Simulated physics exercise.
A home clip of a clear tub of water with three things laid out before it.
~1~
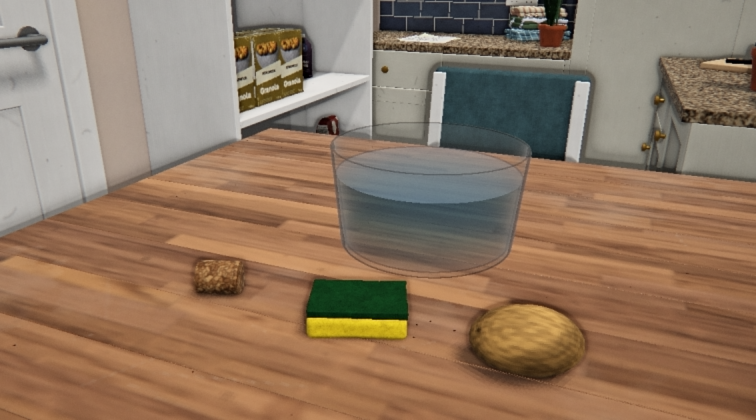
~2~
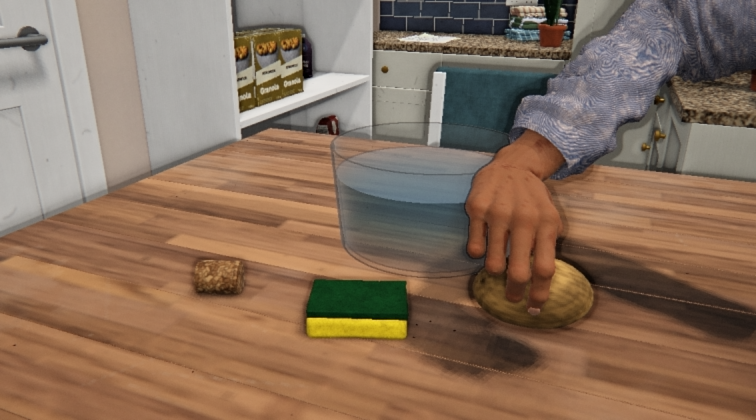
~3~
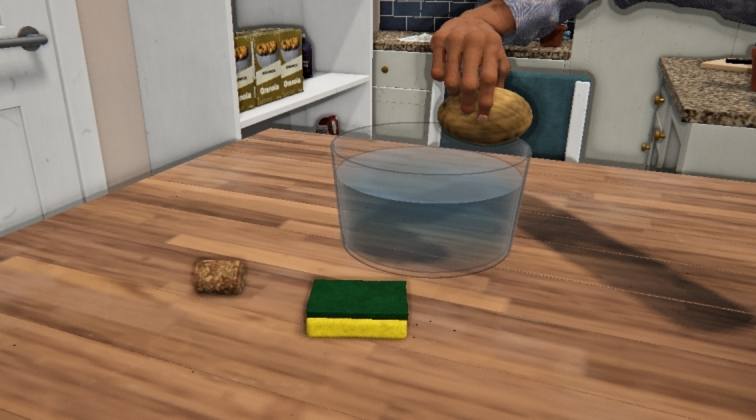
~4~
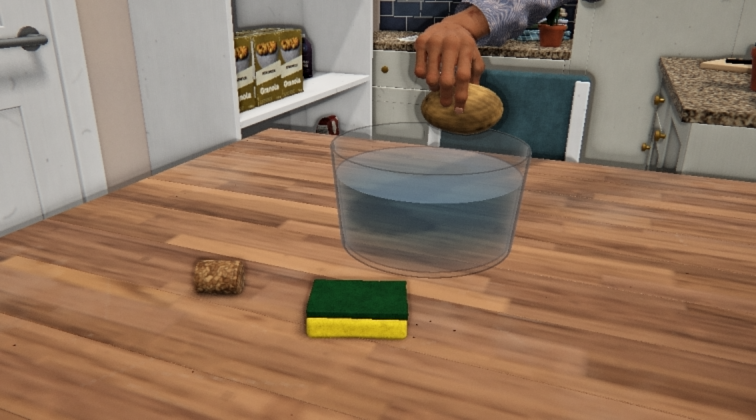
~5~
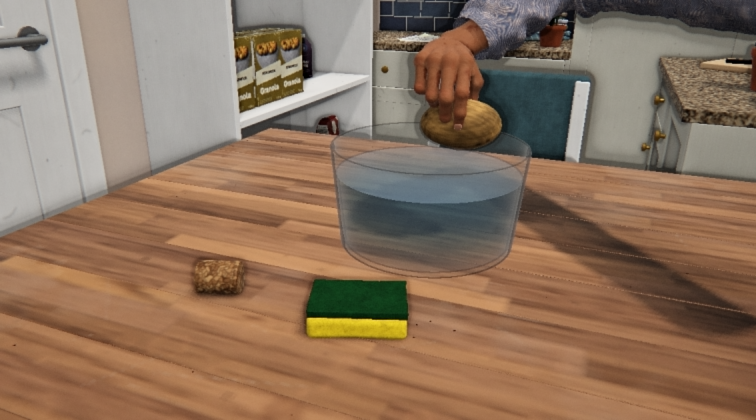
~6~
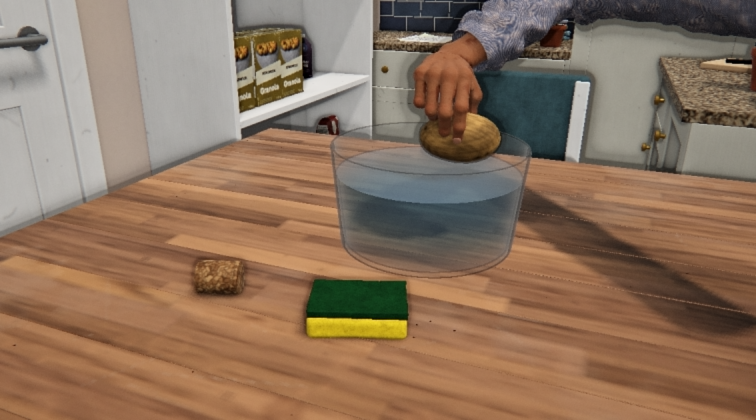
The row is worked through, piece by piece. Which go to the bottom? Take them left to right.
The left one stays at the surface, the middle one stays at the surface, the right one goes to the bottom.
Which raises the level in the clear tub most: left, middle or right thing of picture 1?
I say the right thing.
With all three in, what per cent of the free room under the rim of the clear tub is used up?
Close to 14 %.
Shortly, the potato ends at the bottom.
Then, the sponge bobs at the top.
At the finish, the cork bobs at the top; afloat, cork and sponge.
